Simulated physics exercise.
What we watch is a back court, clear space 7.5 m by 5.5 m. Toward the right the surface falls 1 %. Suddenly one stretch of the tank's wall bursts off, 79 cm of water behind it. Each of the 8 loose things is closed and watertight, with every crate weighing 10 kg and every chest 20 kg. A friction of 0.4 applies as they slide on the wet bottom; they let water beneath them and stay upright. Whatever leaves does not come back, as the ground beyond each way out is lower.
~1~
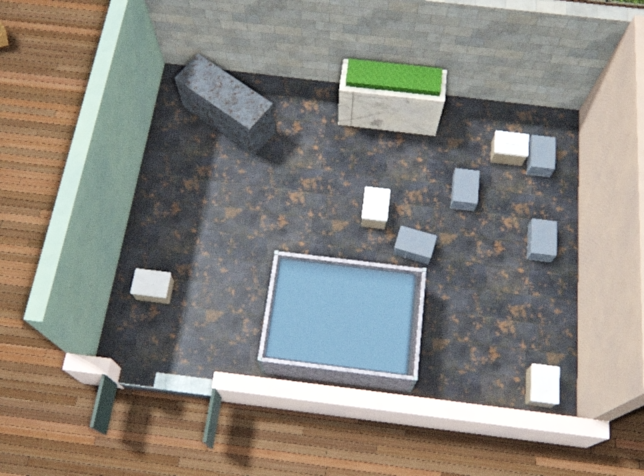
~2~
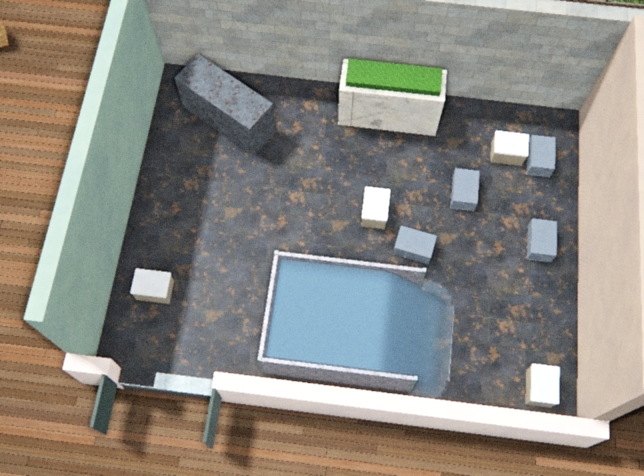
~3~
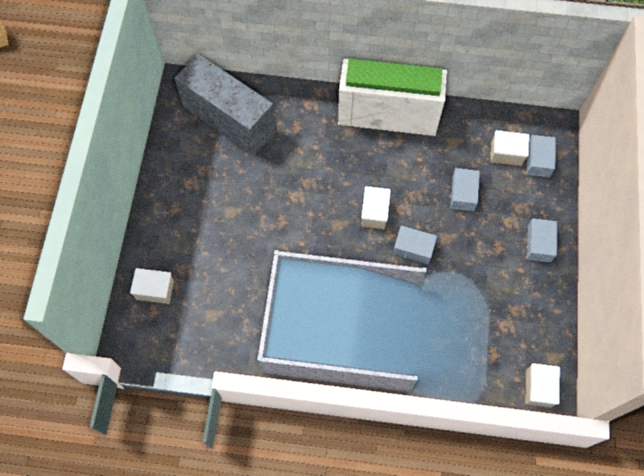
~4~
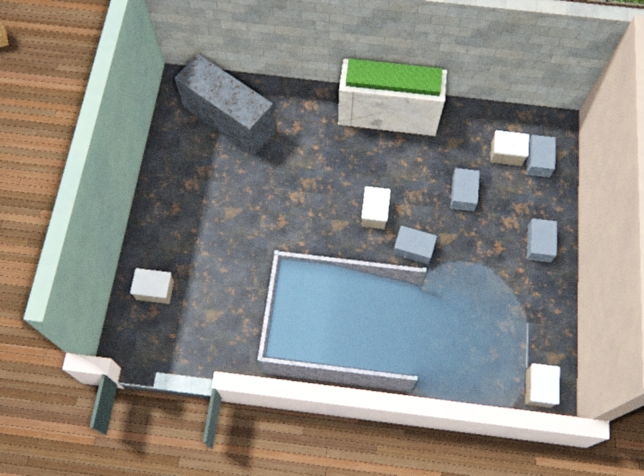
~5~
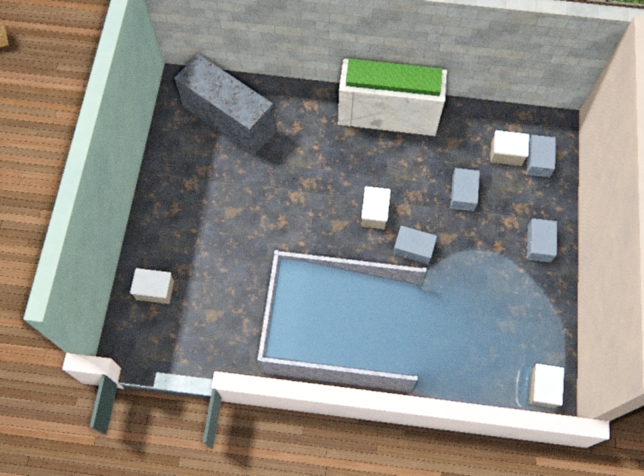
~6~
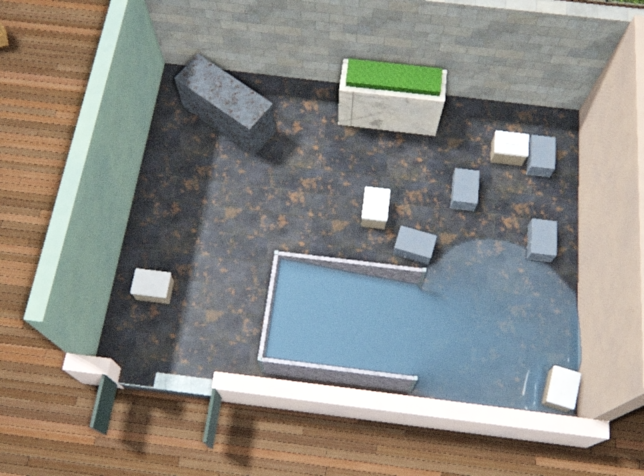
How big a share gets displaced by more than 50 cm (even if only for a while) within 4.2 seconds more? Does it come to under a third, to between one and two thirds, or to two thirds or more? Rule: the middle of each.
It ends in the middle band.
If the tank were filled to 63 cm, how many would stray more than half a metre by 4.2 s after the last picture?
I count 5 of them in that case.
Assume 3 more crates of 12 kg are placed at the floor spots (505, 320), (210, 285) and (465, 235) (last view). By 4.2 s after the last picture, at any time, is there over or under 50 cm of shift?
Reading them off in order: Clears the mark, not beyond, clears the mark.
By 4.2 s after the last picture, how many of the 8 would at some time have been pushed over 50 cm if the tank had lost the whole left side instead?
The count would be 1.
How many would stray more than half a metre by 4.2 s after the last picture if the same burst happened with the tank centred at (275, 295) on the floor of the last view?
Then 6 of them would.
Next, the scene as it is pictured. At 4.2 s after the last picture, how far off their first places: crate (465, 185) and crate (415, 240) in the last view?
The first ends 200 centimetres from its start and the second 10 centimetres.
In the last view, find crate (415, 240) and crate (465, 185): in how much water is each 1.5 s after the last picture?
Roughly 0 and 0 cm.
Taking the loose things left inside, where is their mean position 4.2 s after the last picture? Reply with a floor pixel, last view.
Close to (412, 174).
Then, 0.4 s after the last picture 0 of 8 are over 50 cm from their spots; 1 afloat.
Then, 1.5 s after the last picture 2 of 8 are over 50 cm from their spots; 2 afloat.
Then, 2.8 s after the last picture 5 of 8 are over 50 cm from their spots; 4 afloat.
Then, 4.2 s after the last picture 5 of 8 are over 50 cm from their spots, and 5 have been at some point; 4 afloat.
